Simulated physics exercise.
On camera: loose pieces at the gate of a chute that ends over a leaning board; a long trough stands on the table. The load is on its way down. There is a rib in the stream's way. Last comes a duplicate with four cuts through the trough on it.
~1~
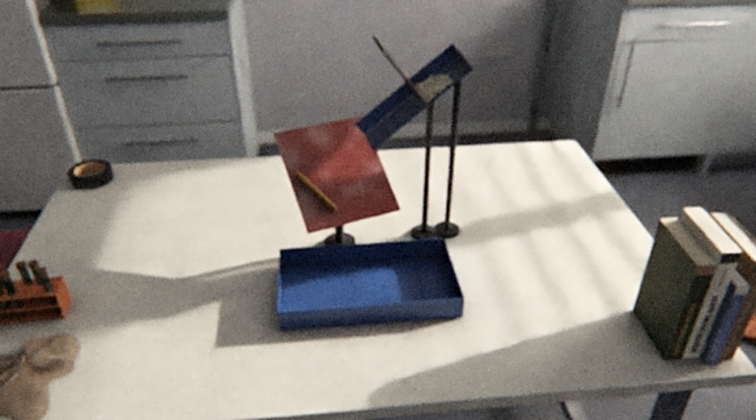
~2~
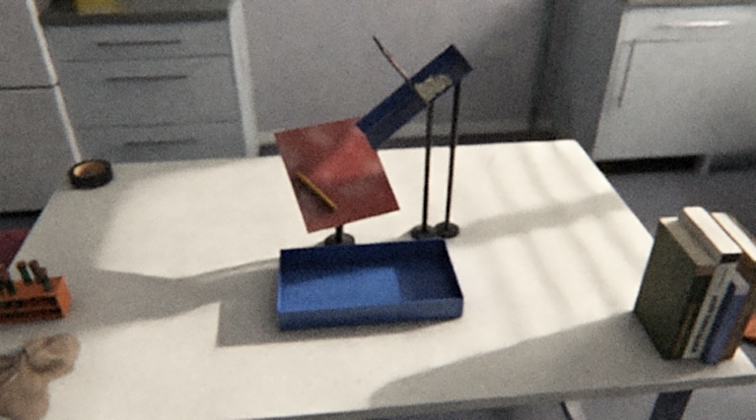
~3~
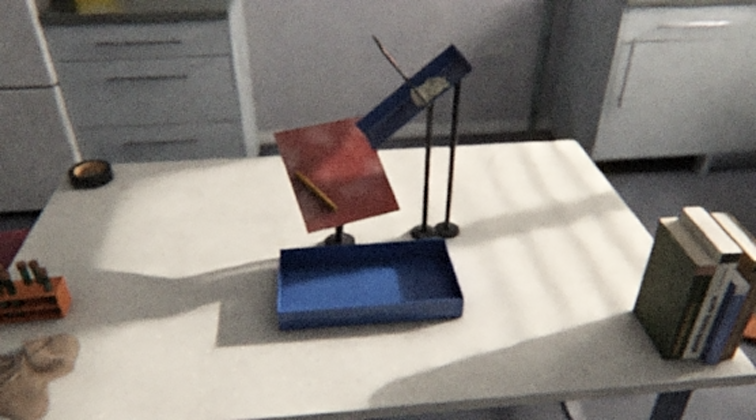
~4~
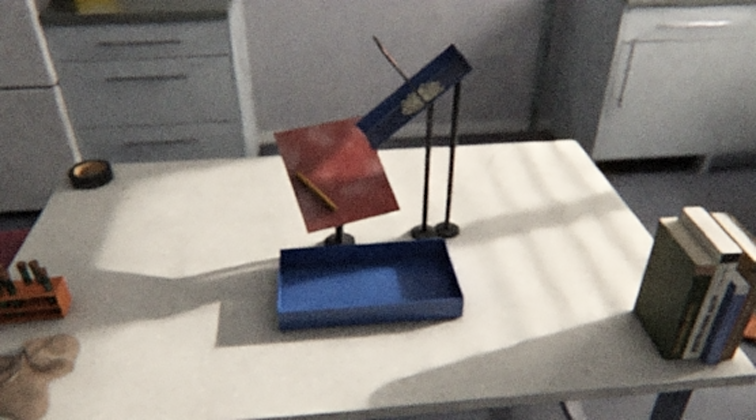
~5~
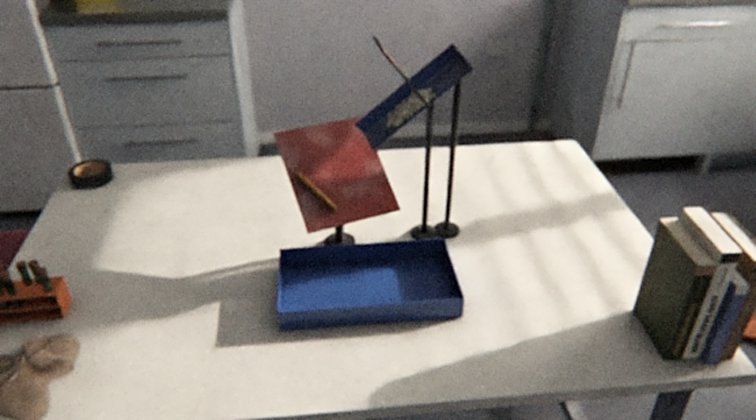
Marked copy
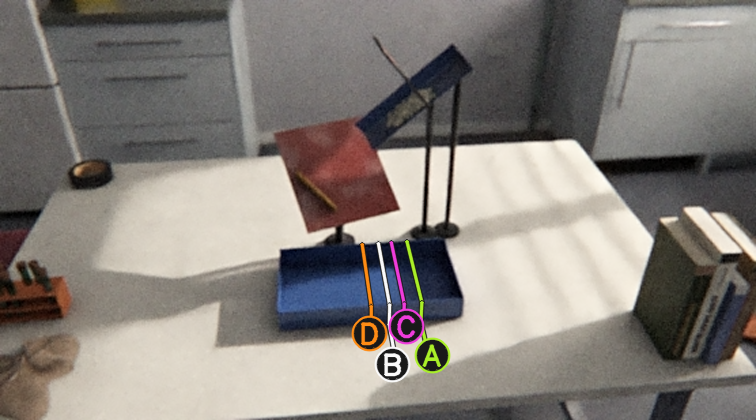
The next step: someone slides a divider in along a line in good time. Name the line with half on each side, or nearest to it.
Take D.
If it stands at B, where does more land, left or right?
Left.
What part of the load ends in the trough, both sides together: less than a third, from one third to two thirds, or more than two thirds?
More than two thirds.
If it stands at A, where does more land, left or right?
The left side.
On the marked copy, line A crosses the front rim at (421, 301); line B crosses the front rim at (389, 304); line C crosses the front rim at (404, 303); line D crosses the front rim at (371, 305).
If A is chosen, of what is caught, the whole lot on the left of the divider, none at all on the right.
If B is chosen, of what is caught, all but a few on the left of the divider, only a few on the right.
If C is chosen, of what is caught, the whole lot on the left of the divider, none at all on the right.
If D is chosen, of what is caught, close to two thirds on the left of the divider, close to a third on the right.
